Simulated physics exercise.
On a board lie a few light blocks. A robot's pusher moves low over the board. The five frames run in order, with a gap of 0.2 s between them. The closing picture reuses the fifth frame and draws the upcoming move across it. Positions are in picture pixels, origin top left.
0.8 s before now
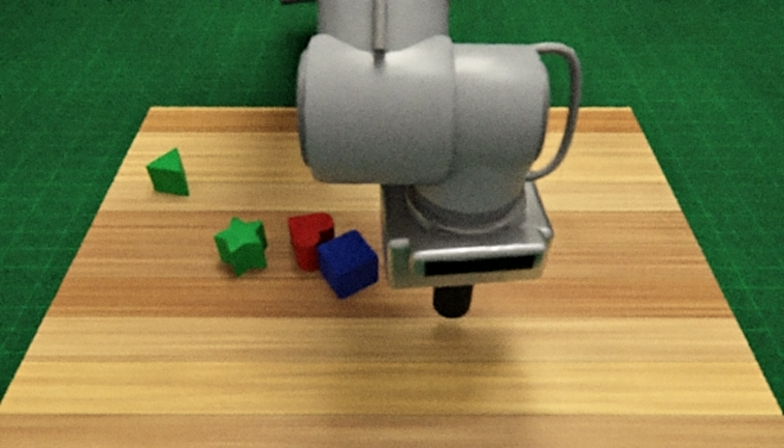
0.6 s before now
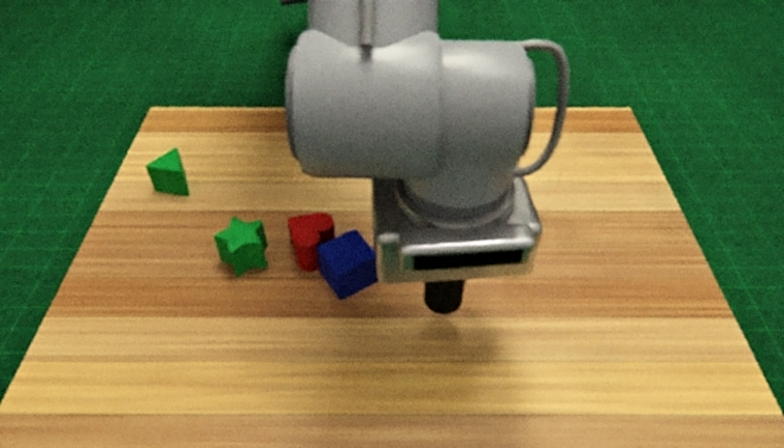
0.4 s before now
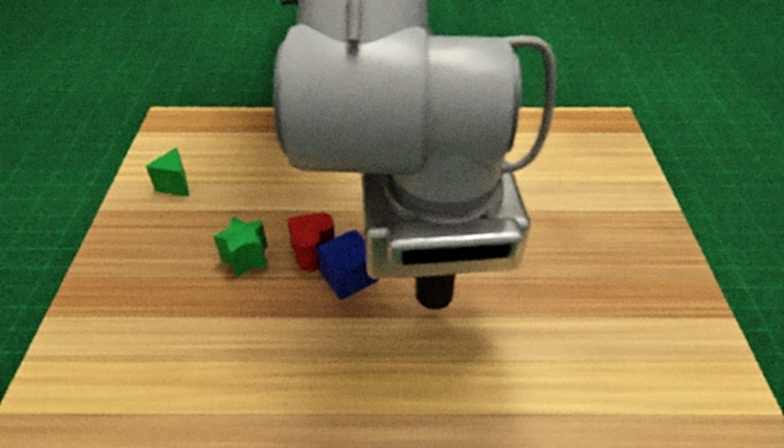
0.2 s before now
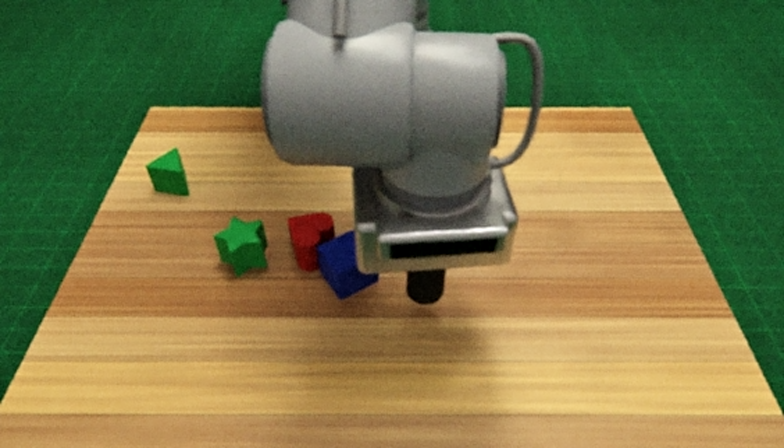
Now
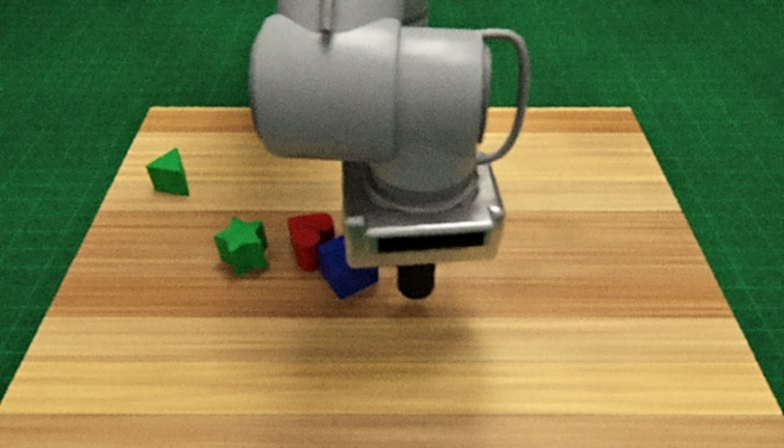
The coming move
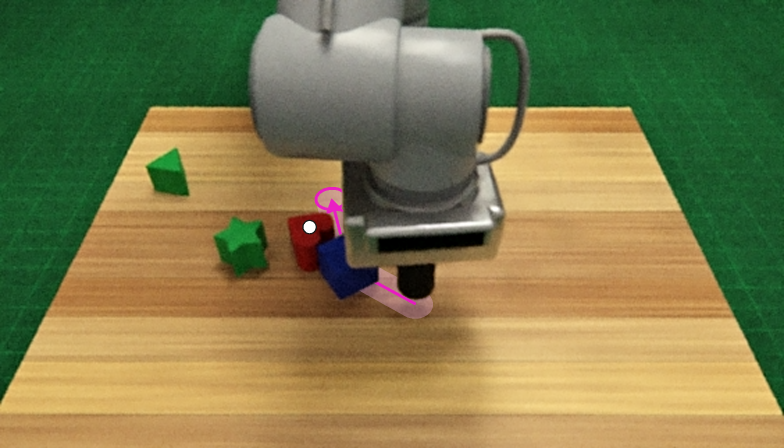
On a wooden board over a green surface, a green star, a red block and a blue block sit left of a grey robot arm, with a green triangular block farther back. The arm's dark pusher moves a short way left and slightly back, nearing the blue block, while the blocks stay still.
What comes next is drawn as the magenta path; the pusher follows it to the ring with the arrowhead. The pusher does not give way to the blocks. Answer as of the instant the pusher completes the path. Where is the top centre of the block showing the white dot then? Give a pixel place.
Answer: (256, 204).
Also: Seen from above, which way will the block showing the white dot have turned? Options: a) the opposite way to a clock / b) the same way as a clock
My answer is option a.
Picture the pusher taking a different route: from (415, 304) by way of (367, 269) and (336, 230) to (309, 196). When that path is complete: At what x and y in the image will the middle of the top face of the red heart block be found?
I'd expect the centre of its top face to be at (241, 208).
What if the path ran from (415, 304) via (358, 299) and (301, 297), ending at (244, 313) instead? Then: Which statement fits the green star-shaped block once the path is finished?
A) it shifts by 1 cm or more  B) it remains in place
The correct letter is B.
The line goes from (415, 304) through (364, 275) and (341, 236) to (331, 199); the dot is on the red heart block.
What follows on the original path. One third of the way, pusher (363, 257); red heart block (294, 222); blue square piece (327, 237), turned 25° anticlockwise.
Two thirds of the way, pusher (339, 217); green star-shaped block (232, 232), turned 30° anticlockwise; red heart block (261, 206), turned 30° anticlockwise; blue square piece (301, 207), turned 55° anticlockwise.
At the end, pusher (329, 180); green star-shaped block (231, 232), turned 30° anticlockwise; red heart block (256, 204), turned 40° anticlockwise; blue square piece (296, 200), turned 70° anticlockwise; blue heart block unmoved.
